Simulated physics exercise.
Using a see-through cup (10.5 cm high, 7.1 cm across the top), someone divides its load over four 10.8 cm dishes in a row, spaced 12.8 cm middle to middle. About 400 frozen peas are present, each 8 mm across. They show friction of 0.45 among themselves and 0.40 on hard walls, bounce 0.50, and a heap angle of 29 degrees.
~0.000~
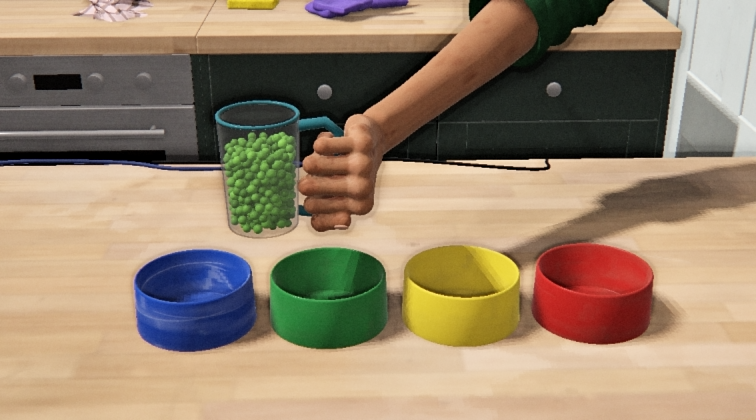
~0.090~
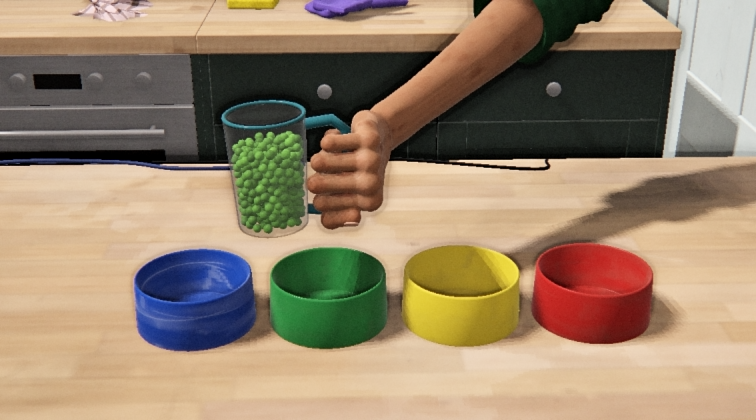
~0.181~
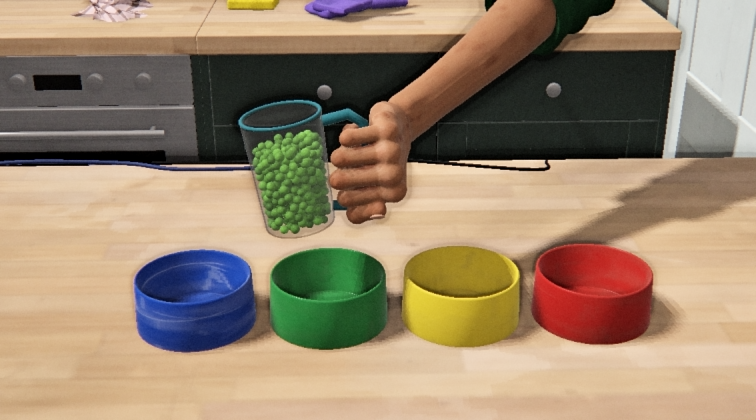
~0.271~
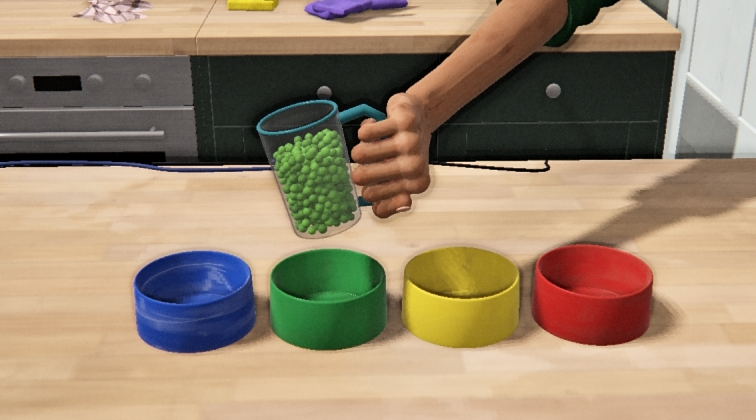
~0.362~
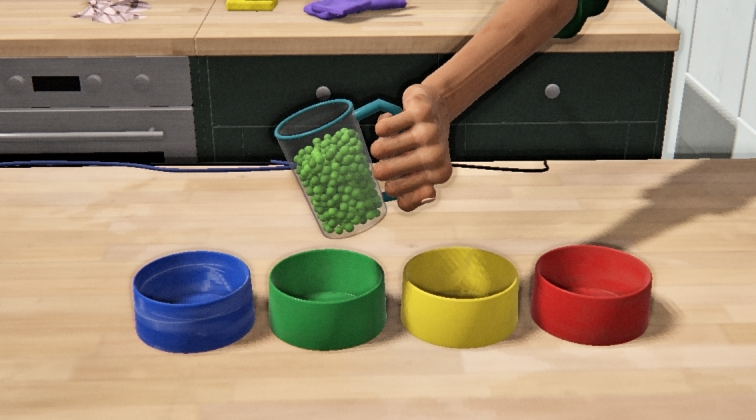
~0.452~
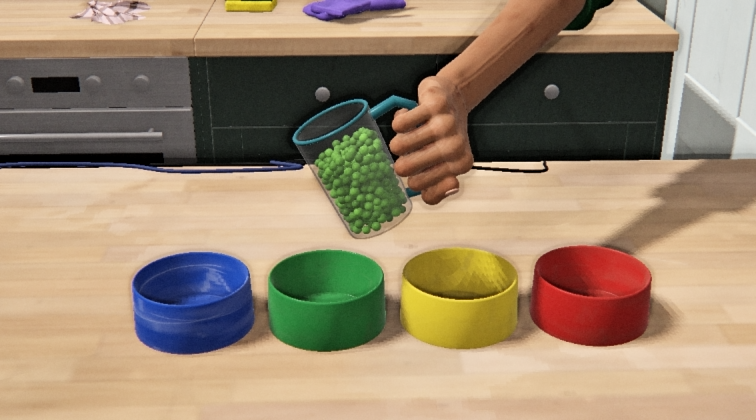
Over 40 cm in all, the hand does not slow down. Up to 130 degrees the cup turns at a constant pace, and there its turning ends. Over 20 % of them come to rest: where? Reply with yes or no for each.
Red dish: Yes, blue dish: No, green dish: No, yellow dish: No, counter: No.
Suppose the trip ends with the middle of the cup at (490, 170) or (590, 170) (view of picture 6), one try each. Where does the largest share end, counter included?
First try: Yellow; second try: Yellow.
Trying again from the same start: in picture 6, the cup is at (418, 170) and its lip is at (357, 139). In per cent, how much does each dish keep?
Red 100; blue 0; green 0; yellow 0.
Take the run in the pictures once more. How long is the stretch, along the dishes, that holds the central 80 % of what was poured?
Some 6 centimetres.
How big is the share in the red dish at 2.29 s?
I'd say close to 100 per cent at that point.
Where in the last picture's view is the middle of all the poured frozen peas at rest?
I'd say roughly (594, 295).
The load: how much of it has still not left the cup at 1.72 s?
Roughly 85 per cent, I'd say.
Then, at 1.21 s, tilt 74 degrees; cup holds 100 %.
Then, at 1.72 s, tilt 107 degrees; cup holds 85 %, red 10 %.
Then, at 2.29 s, tilt 130 degrees; cup holds 0 %, red 100 %.
In the end, at 2.7 s, red 100 %, blue 0 %, green 0 %, yellow 0 %, counter 0 %.
